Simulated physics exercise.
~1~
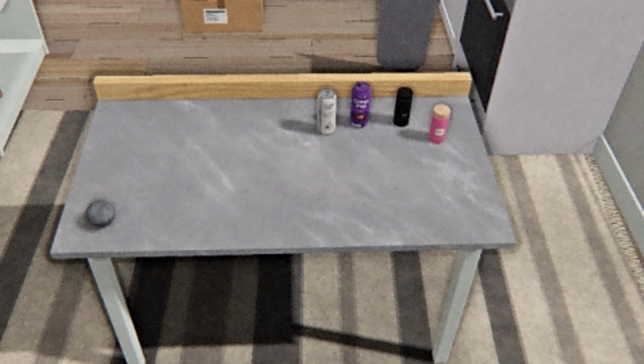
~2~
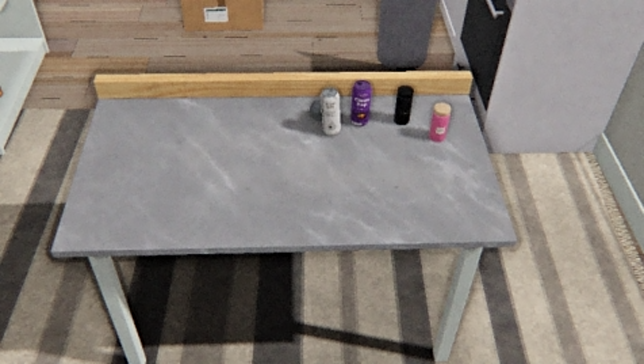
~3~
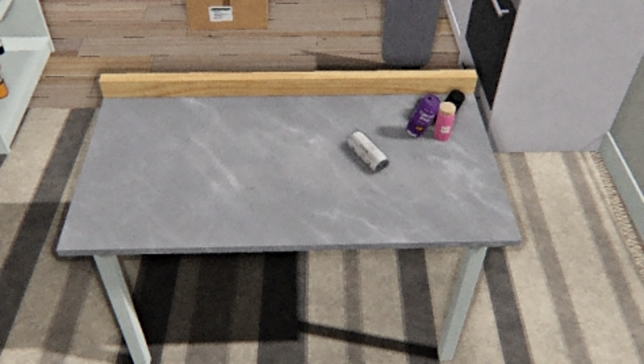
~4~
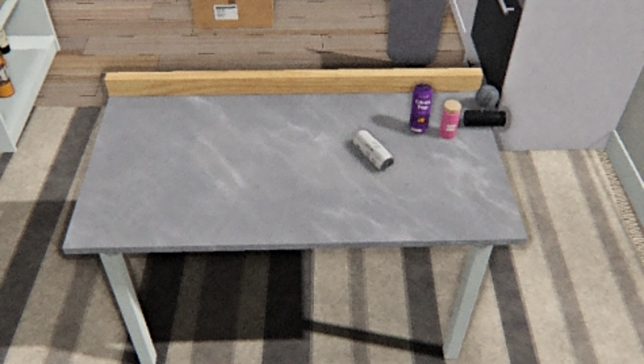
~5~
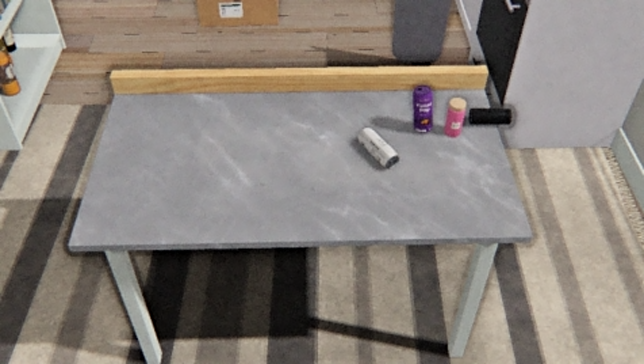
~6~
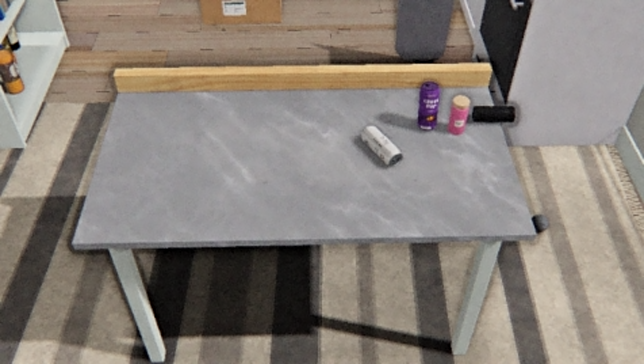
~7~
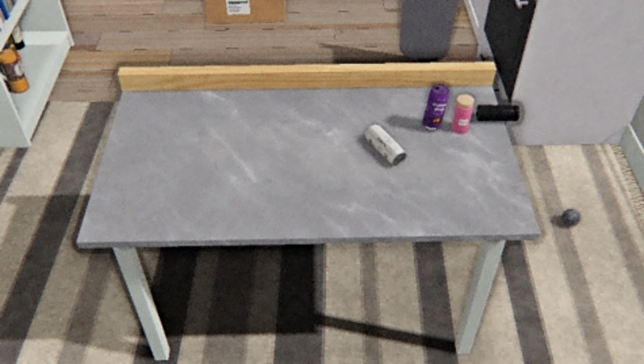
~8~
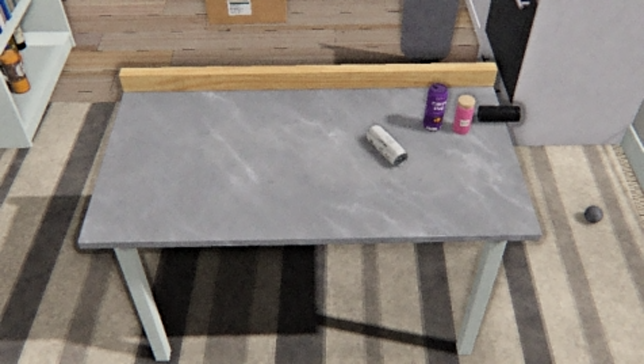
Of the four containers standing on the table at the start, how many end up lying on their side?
Two of them end up on their side, the white can and the black shaker.
